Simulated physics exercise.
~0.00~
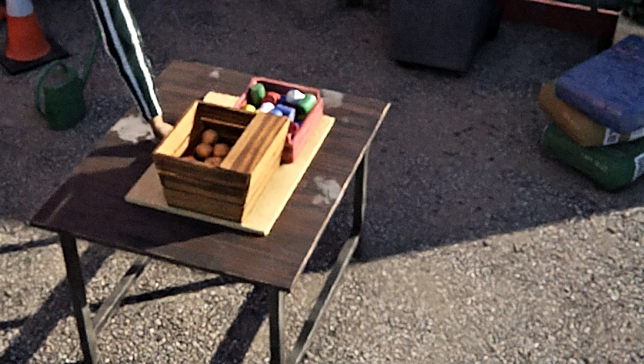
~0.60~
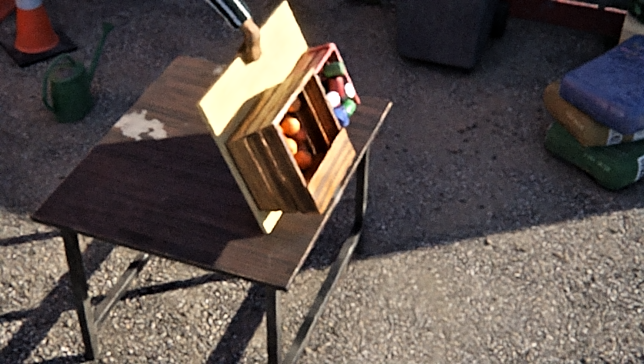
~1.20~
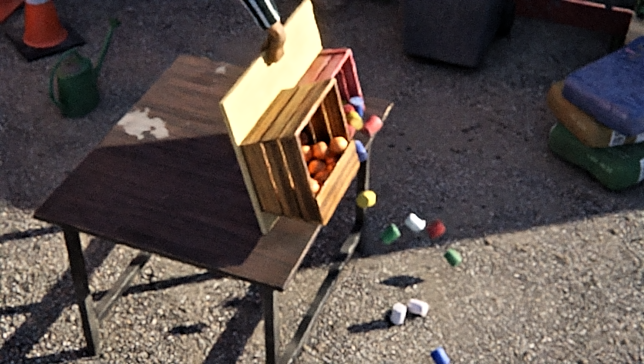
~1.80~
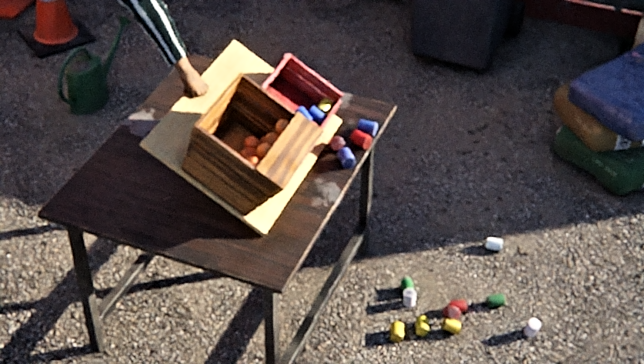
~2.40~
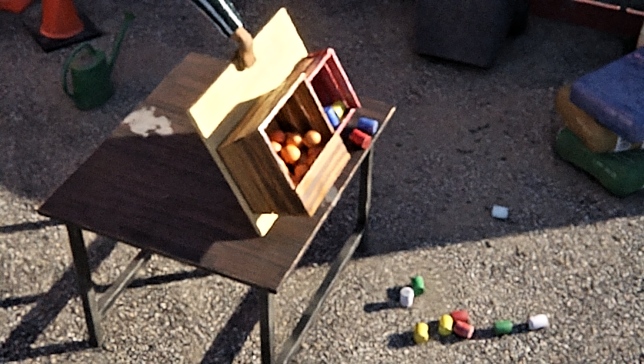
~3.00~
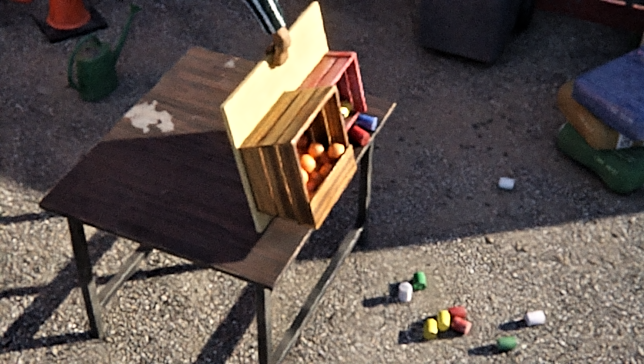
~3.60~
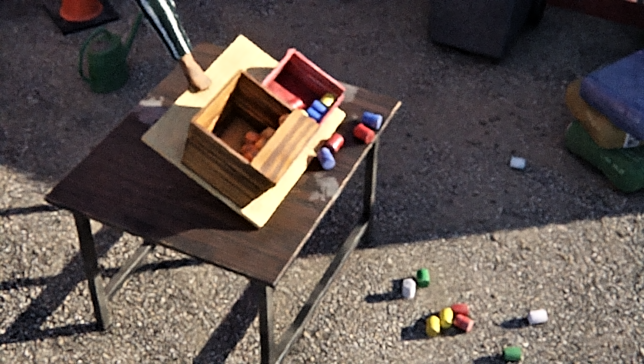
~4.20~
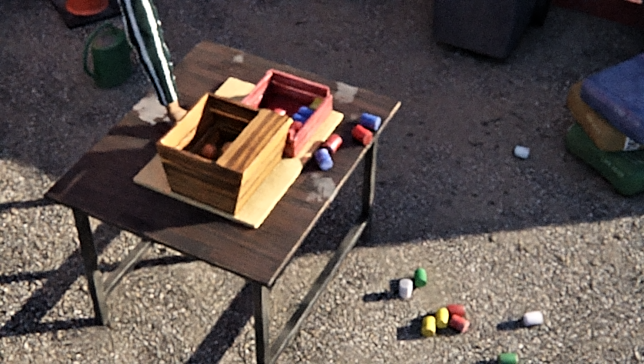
A hand tilting a board with two tubs rightward twice, spilling coloured jars from the red one, then lowering it flat.
